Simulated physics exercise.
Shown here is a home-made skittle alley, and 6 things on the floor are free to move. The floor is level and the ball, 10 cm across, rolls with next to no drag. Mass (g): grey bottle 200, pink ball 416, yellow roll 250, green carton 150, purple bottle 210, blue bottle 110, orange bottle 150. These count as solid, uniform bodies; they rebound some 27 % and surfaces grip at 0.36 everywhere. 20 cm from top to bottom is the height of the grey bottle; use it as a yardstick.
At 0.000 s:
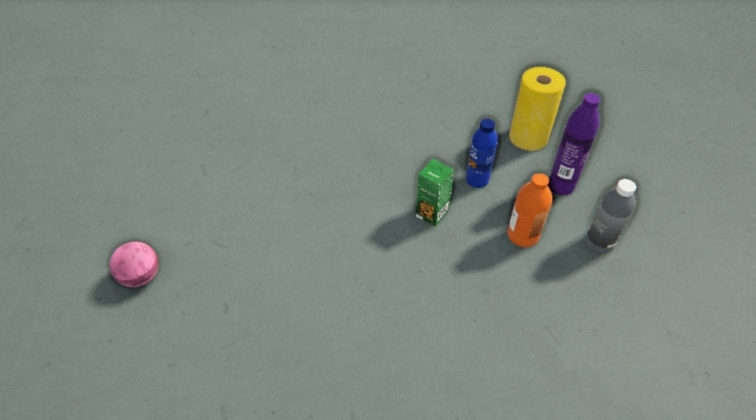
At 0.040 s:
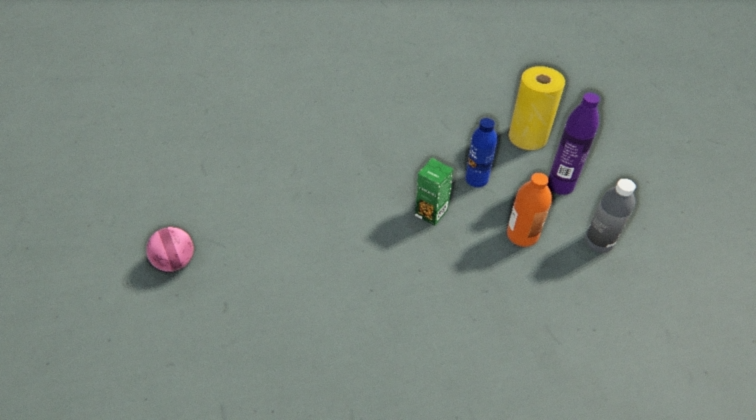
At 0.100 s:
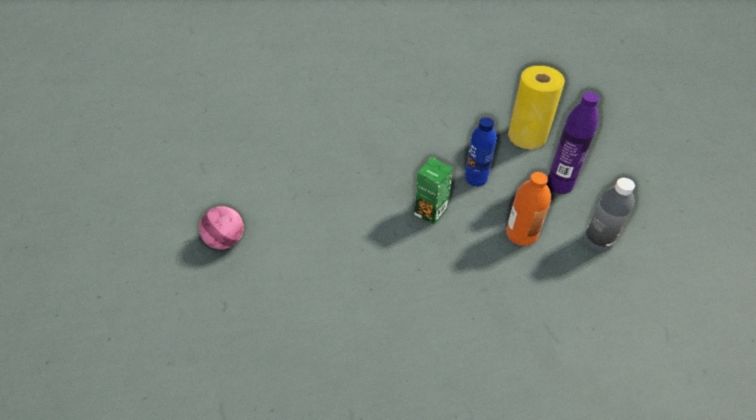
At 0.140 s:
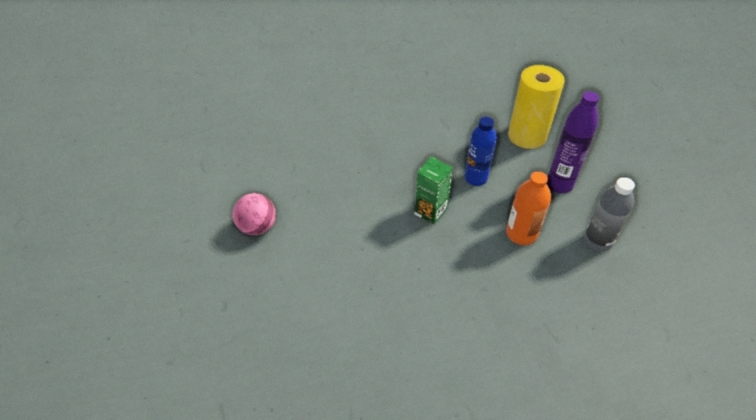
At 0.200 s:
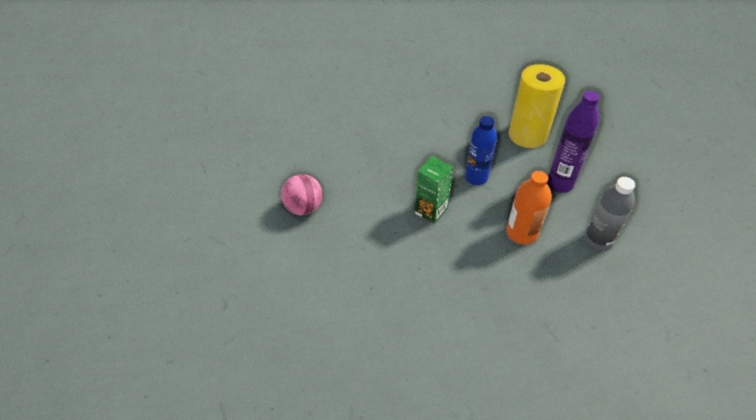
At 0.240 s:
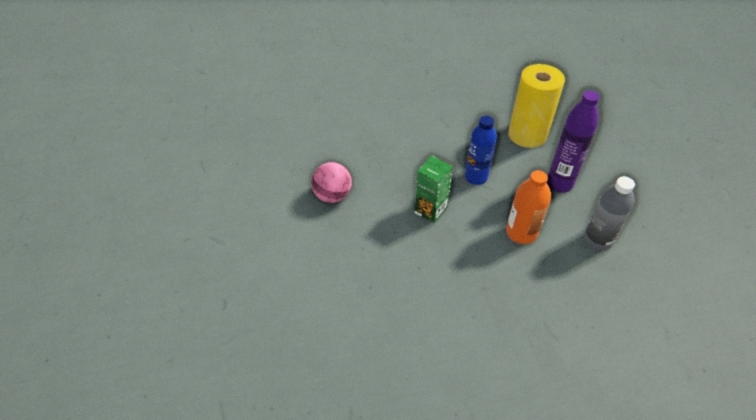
A pink ball rolls across a level grey-green floor, seen from high above at an angle by a camera that stays still. To the right stand a green carton, a blue bottle, a yellow roll, a purple bottle, an orange bottle and a grey bottle with a white cap. The ball moves from the left rightward and slightly up the view, nearing the carton, while the six objects stay standing in place.
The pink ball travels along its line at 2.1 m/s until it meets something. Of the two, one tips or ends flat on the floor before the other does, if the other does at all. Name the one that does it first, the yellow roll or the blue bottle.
It is the former of the two.
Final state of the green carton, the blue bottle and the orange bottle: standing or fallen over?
Outcome noted - the green carton survives without falling, the blue bottle survives without falling, the orange bottle survives without falling.
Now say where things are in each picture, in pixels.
In the first picture, ball has run 0 cm; pink ball (134, 265); yellow roll (536, 110); blue bottle (482, 153).
In the second picture, ball has run 8 cm; pink ball (170, 250); purple bottle (575, 145).
In the third picture, ball has run 21 cm; pink ball (221, 228); grey bottle (611, 214).
In the fourth picture, ball has run 29 cm; pink ball (254, 214); purple bottle (574, 144).
In the fifth picture, ball has run 42 cm; pink ball (302, 195); grey bottle (612, 213).
In the sixth picture, ball has run 50 cm; pink ball (331, 183); yellow roll (535, 107); blue bottle (481, 150).
Around 0.84 s, ball has run 146 cm; pink ball near (580, 47); yellow roll on its side near (655, 131).
Around 1.64 s, yellow roll on its side near (668, 143).
Finally (2.5 s), on their side or leaning hard on the floor, yellow roll; the other 5 still in place (within 8 cm). Final places as that camera would see them, yellow roll near (669, 146), blue bottle near (481, 150). Yellow roll went at 0.74 s; blue bottle was never lost.
